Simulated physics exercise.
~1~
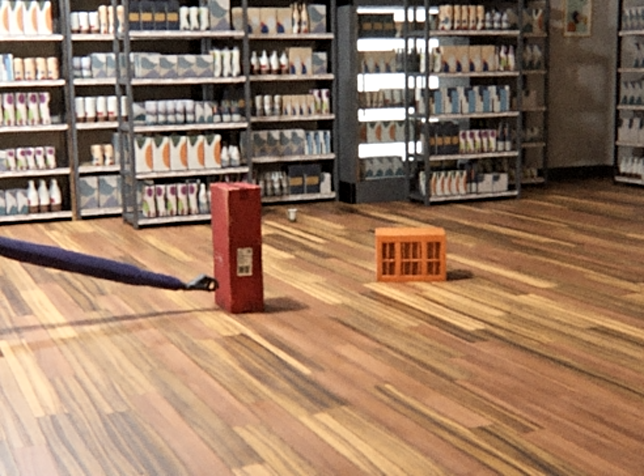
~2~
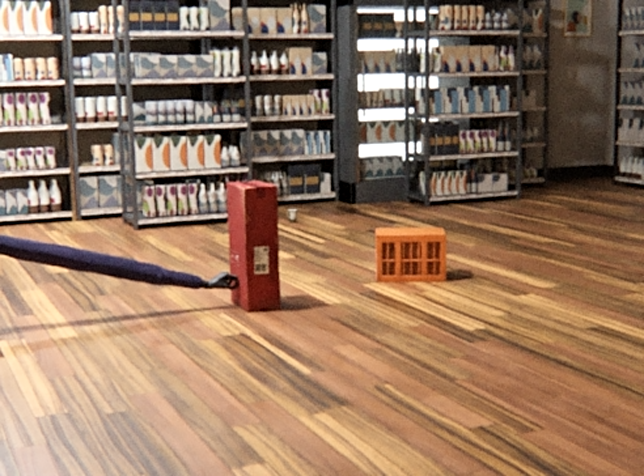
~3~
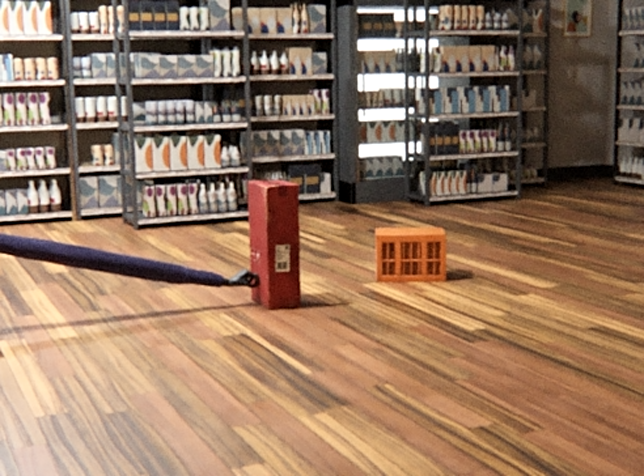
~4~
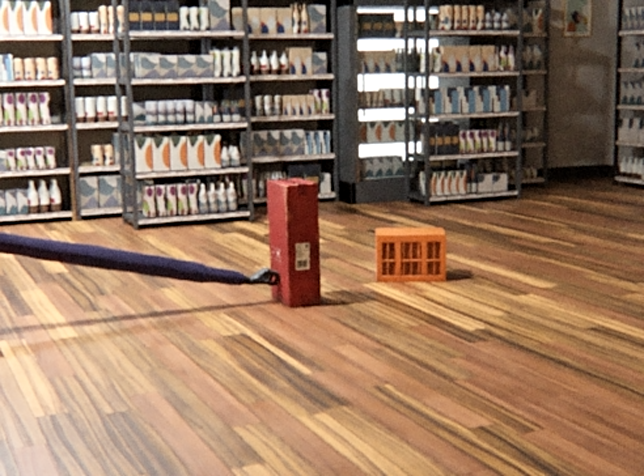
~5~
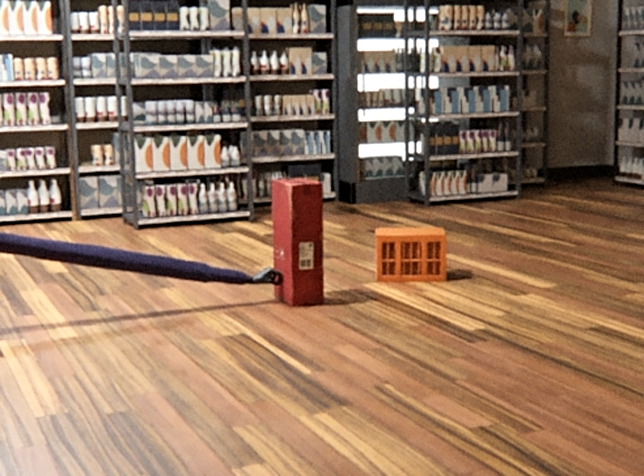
Dark rod pushing an upright red box rightward across a wooden shop floor, leaving it standing short of an orange crate.
